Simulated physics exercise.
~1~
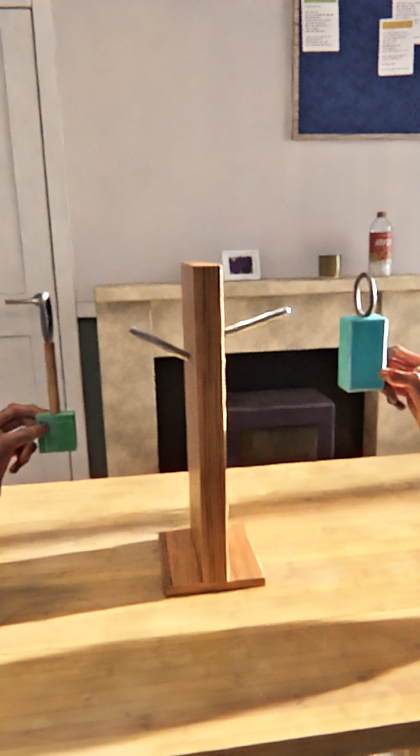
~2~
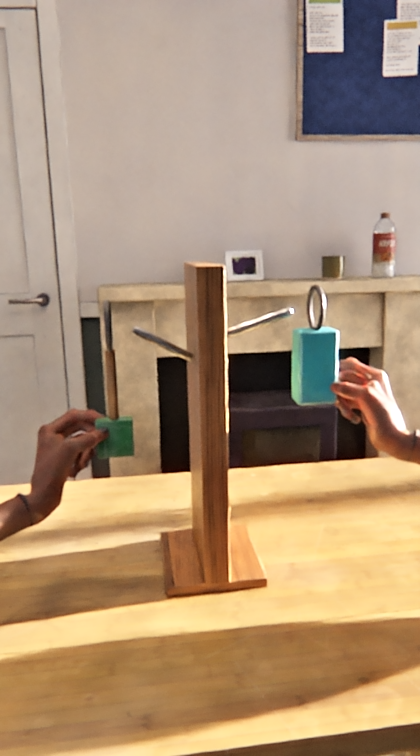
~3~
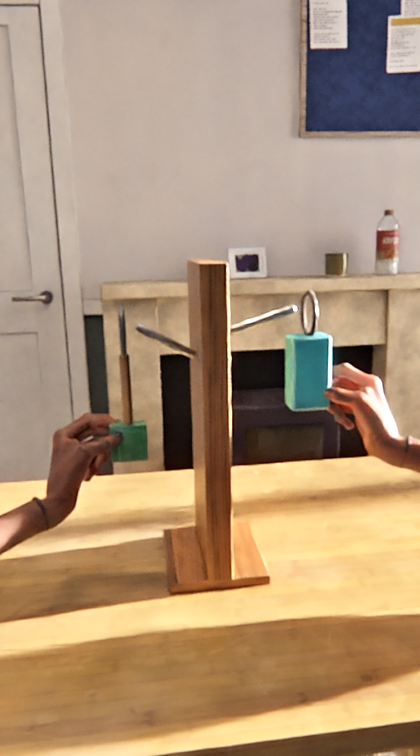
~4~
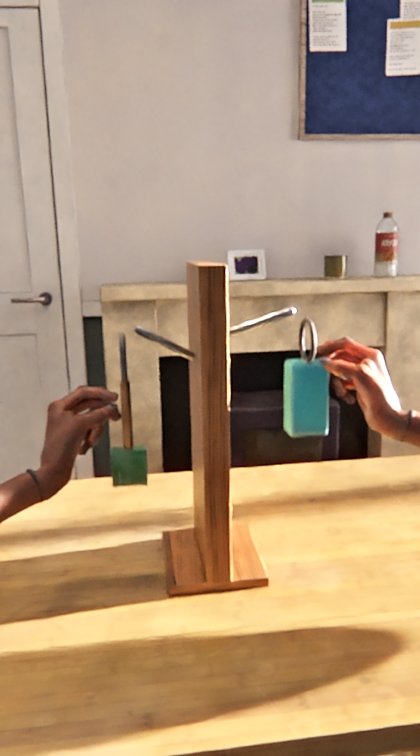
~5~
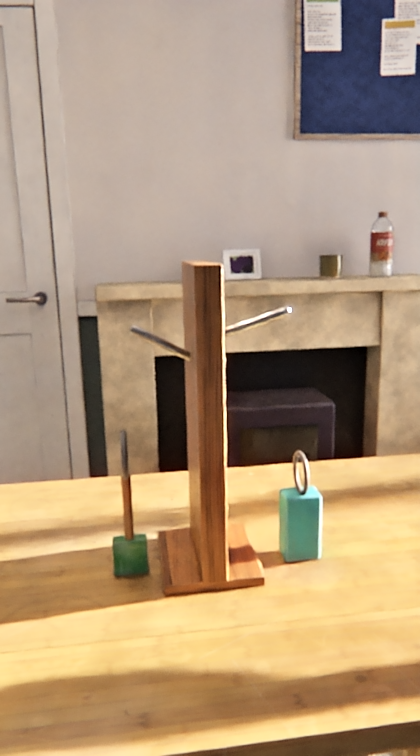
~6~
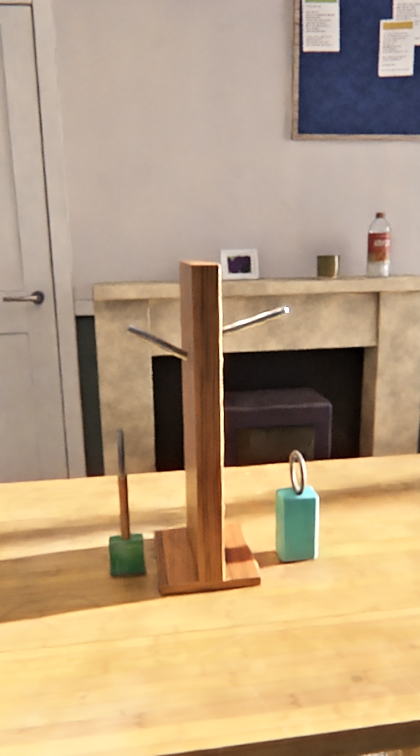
Two hands bringing a ringed turquoise block and a hooked green block toward a wooden peg stand, both dropping onto the table.
